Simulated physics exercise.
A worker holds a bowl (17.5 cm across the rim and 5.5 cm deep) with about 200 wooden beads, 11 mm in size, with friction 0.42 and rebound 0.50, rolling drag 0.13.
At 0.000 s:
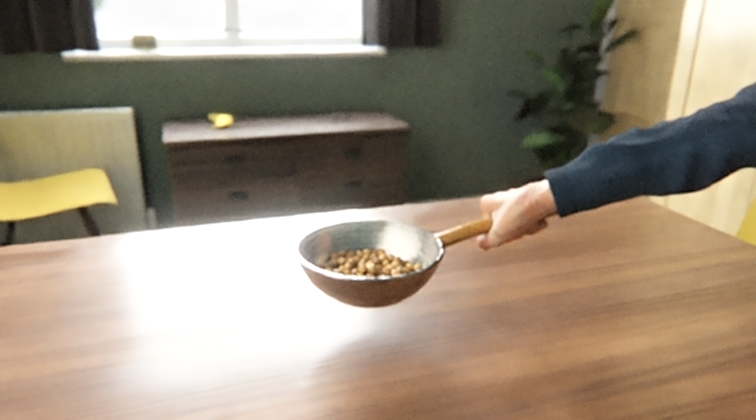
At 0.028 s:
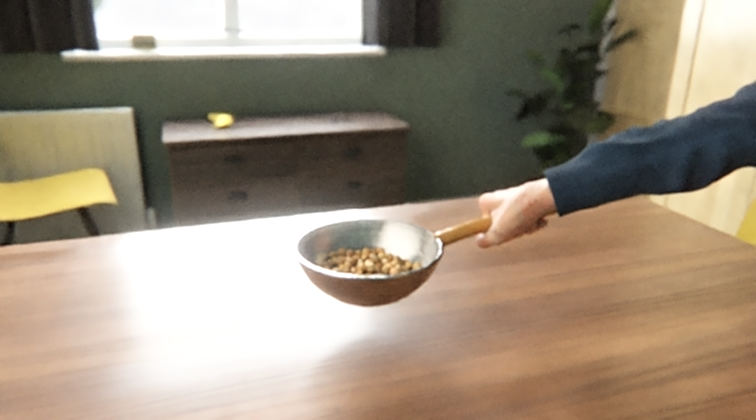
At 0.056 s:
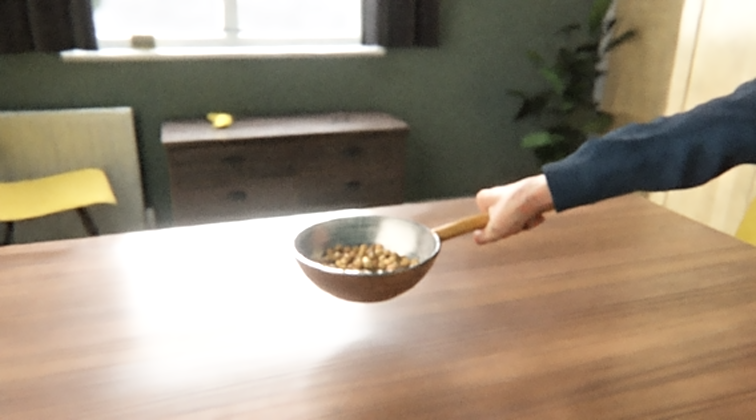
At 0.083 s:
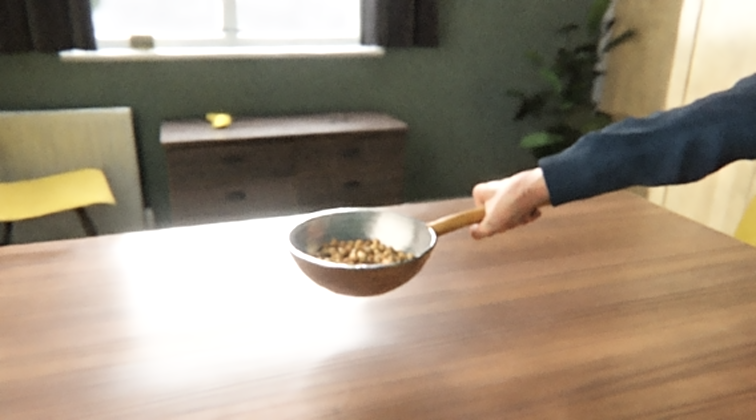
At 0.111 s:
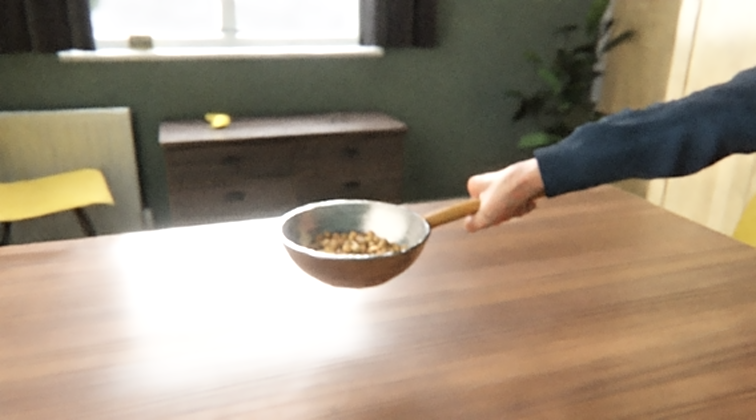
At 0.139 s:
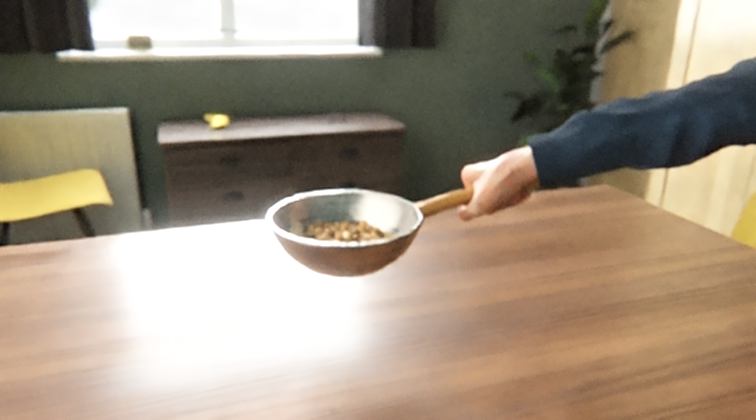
In a green-walled room, a hand holding a handled metal bowl of wooden beads lifts it slightly leftward above a wooden table.
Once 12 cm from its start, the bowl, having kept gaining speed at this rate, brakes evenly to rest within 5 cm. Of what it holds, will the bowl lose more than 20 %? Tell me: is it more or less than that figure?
It is less than that figure.
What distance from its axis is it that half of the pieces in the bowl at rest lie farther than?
The distance is about 4.5 centimetres.
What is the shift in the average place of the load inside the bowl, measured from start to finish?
Roughly 2.5 centimetres.
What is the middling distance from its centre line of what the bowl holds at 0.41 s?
5.0 centimetres, about.
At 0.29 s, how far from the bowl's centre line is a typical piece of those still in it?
The answer is about 4.0 cm.
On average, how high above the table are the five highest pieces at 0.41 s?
About 25 cm.
After 0.29 s, bowl 100 %; middle of the pieces not yet landed near (280, 160).
Then, at 0.41 s, bowl 100 %; middle of the pieces not yet landed near (260, 158).
Then, at 0.53 s, bowl 100 %; middle of the pieces not yet landed near (265, 160).
Then, at 0.64 s, bowl 100 %; middle of the pieces not yet landed near (267, 161).
In the end, at 1.0 s, bowl 100 %.
